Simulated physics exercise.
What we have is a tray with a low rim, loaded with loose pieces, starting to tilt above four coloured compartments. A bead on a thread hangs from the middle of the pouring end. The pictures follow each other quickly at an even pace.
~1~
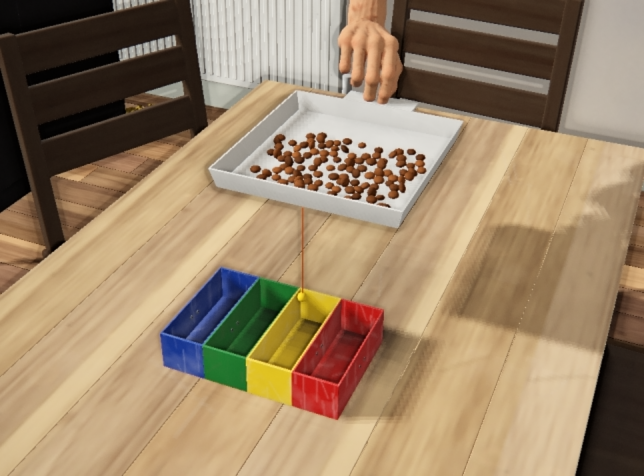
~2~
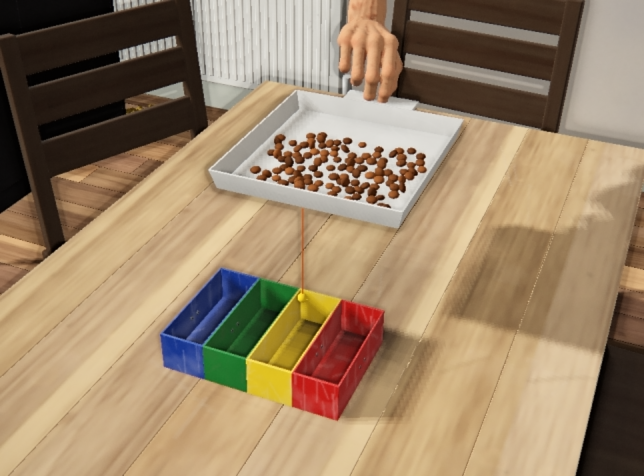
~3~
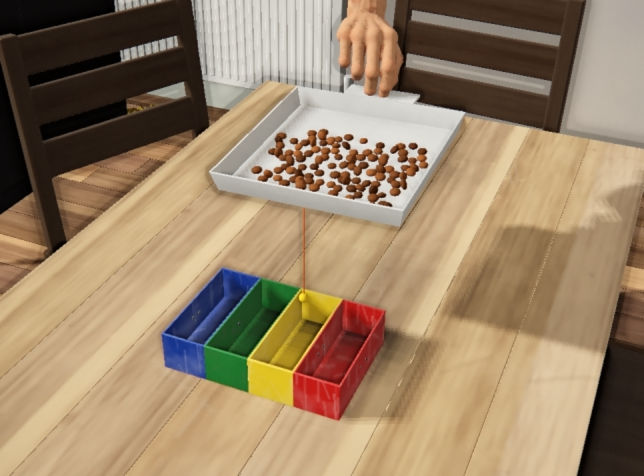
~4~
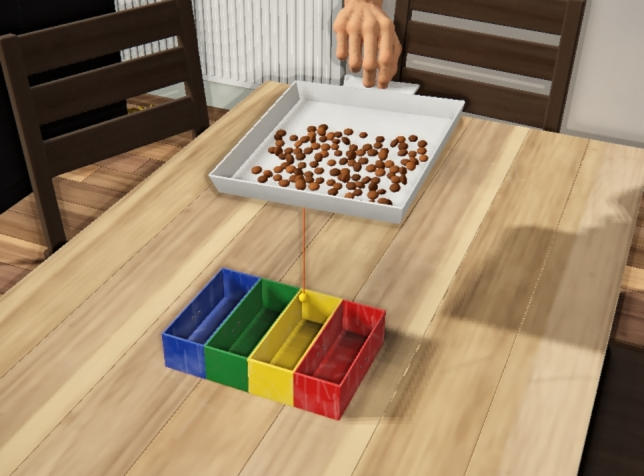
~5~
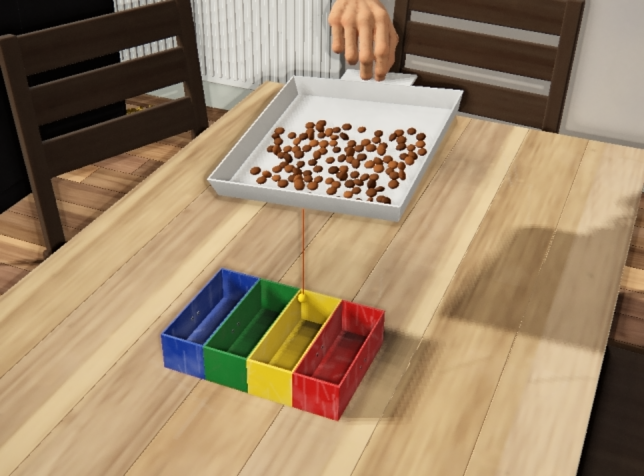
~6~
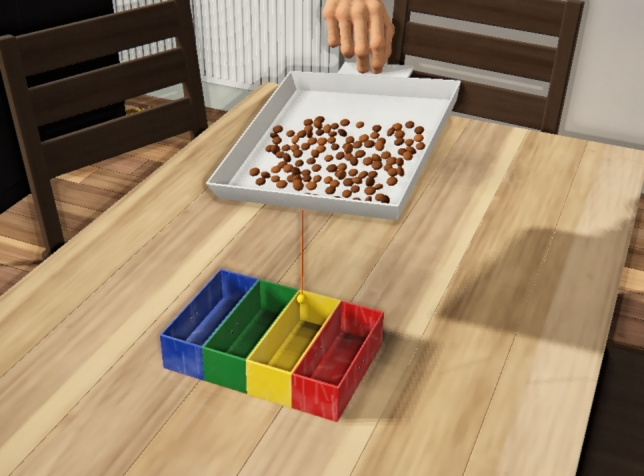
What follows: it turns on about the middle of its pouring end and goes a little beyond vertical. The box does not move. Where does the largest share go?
Most goes to the blue cell.
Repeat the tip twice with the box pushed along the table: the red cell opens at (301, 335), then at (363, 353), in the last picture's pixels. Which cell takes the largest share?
At the first place that green cell, at the second the blue cell.
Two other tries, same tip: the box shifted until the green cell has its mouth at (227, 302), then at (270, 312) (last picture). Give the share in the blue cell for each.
About 20 and 80 per cent.
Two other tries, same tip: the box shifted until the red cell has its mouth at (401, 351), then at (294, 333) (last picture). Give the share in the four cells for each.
In turn 10 and 100 in a hundred.
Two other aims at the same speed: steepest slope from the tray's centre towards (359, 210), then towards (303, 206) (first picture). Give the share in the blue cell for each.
Roughly 0 per cent, and 10 per cent.
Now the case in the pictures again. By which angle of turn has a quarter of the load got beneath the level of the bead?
Around 95° of tilt.
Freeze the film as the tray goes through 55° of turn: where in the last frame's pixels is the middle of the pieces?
Close to (286, 170).
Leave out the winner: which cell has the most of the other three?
Second comes the cell in green.
Just after the last frame, tray tipped steeply; every one on the tray.
A moment on, tray tipped right over; roughly half on the tray; roughly a quarter in the blue cell; about a tenth in the green cell; roughly a quarter falling or outside the box.
Further on, tray tipped past a quarter turn; the larger part in the blue cell; roughly a quarter in the green cell; just a few falling or outside the box.
When it is over, tray tipped past a quarter turn; the larger part in the blue cell; roughly a quarter in the green cell; not one in the red cell; not one in the yellow cell; just a few outside the box.
